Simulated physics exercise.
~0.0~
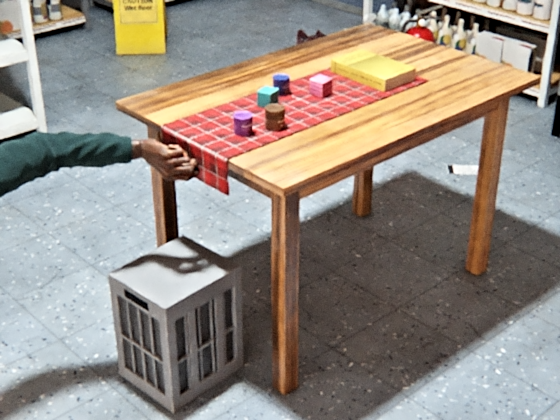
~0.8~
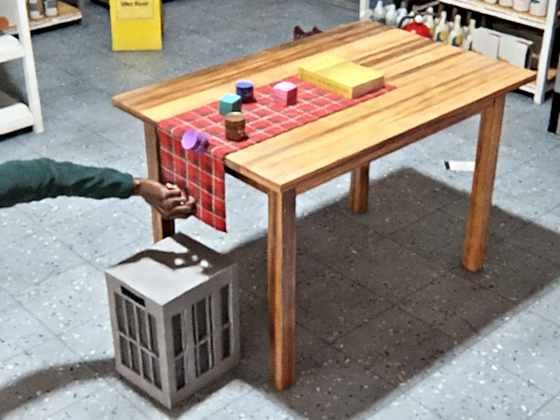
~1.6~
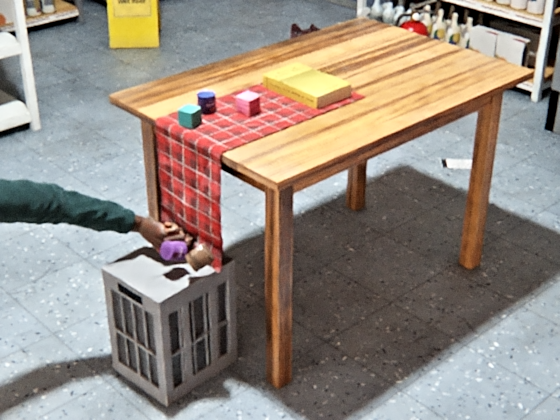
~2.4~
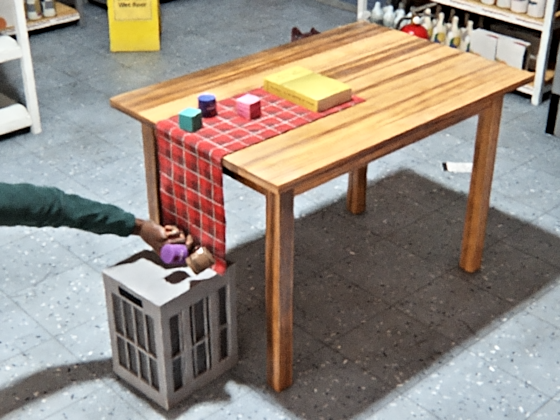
To begin with, a red checked tea towel lies across a wooden table, holding small purple, brown, turquoise, blue and pink items, with a yellow block at its far end, while a hand grips its near edge above a grey crate. The hand pulls the cloth down over the table's left end, and the small pieces ride left with it. The purple pot tips at the edge, then it and the brown pot drop off. The hem reaches the crate, where both pots rest beside the hand. The turquoise, blue and pink pieces and the yellow block stay on the table.
